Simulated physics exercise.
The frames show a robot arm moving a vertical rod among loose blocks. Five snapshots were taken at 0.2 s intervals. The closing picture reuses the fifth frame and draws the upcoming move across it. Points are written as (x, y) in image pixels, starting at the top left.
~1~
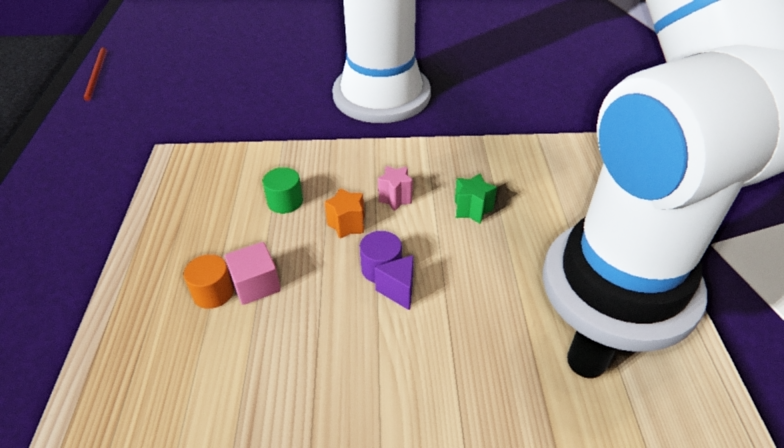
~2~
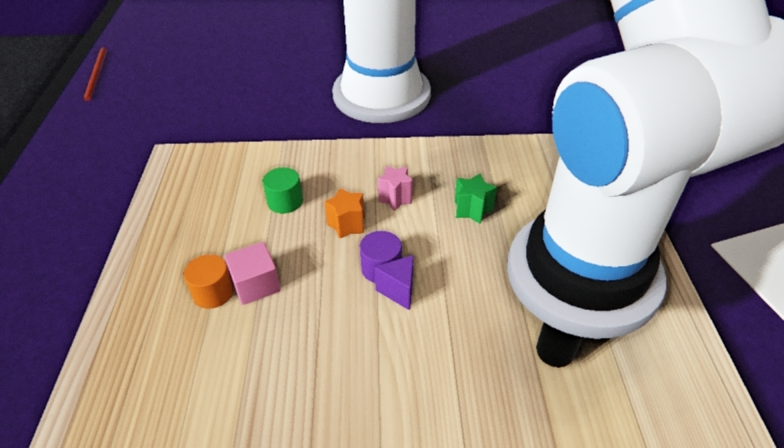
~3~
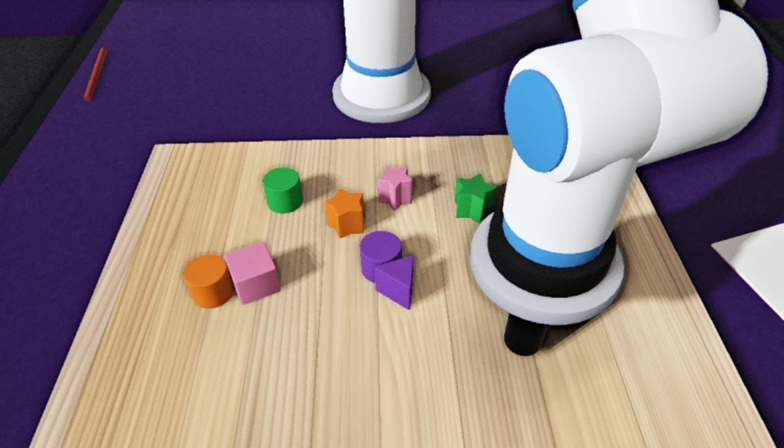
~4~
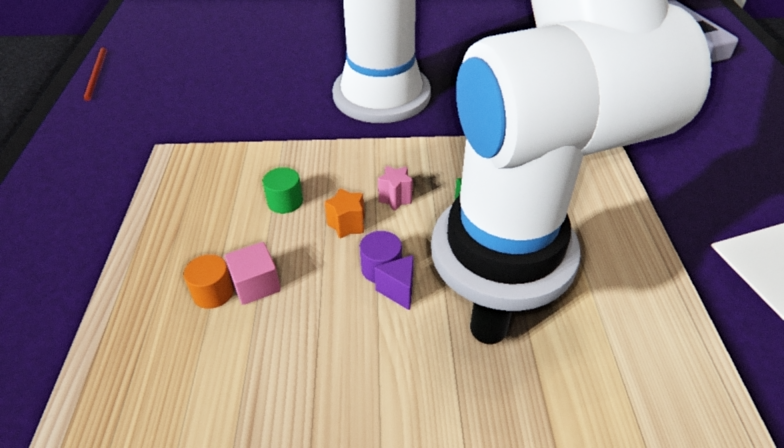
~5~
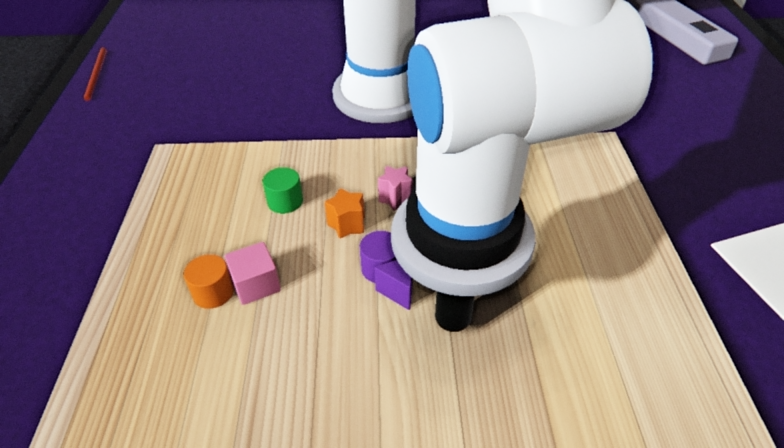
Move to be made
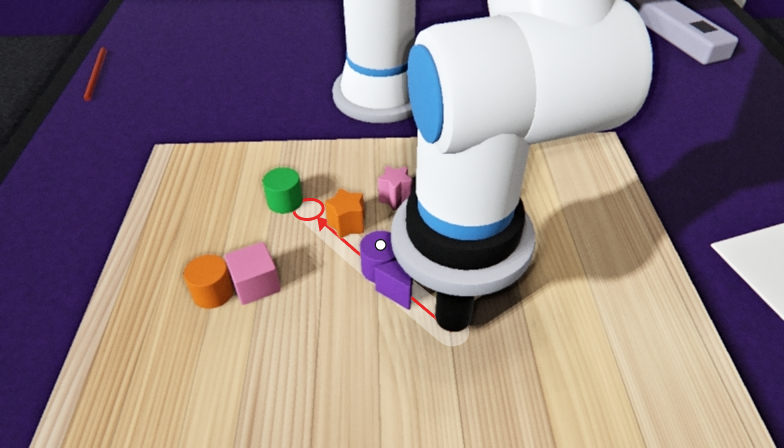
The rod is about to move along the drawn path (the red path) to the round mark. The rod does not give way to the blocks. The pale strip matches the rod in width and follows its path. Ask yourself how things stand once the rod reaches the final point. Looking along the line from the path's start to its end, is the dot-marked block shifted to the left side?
No, it doesn't check out.
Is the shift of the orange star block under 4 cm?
In short: No.
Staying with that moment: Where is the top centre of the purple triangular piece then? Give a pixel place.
Roughly at (351, 261).
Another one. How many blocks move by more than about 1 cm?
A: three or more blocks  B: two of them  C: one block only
It's A.
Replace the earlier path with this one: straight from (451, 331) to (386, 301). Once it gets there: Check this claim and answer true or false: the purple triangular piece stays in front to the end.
This is true.
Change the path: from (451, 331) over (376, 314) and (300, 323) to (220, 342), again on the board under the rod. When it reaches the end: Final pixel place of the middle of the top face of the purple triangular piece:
It will likely be found at (368, 261).
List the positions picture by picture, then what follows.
The first frame shows rod tip at (586, 363); block tops, green round block at (281, 178); orange star block at (345, 201); purple round block at (381, 245); purple triangular piece at (399, 269).
The second frame shows rod at (555, 353); blocks unchanged.
The third frame shows rod at (522, 342); blocks unchanged.
The fourth frame shows rod at (488, 331); blocks unchanged.
The fifth frame shows rod at (453, 319); green round block at (281, 178); orange star block at (345, 201); purple round block at (381, 245); purple triangular piece at (399, 269).
Path on the board, from (451, 331) to (309, 209); the dot is on the purple round block.
On the path given first. One third of the way, rod at (396, 273); purple round block at (371, 238); purple triangular piece at (364, 266).
Two thirds of the way, rod at (347, 232); orange star block at (332, 177), turned 15° clockwise; purple round block at (331, 200); purple triangular piece at (351, 261), turned 40° anticlockwise.
At the end, rod at (307, 197); green round block at (271, 173); orange star block at (331, 149), turned 60° clockwise; purple round block at (307, 164); purple triangular piece at (351, 261), turned 40° anticlockwise.
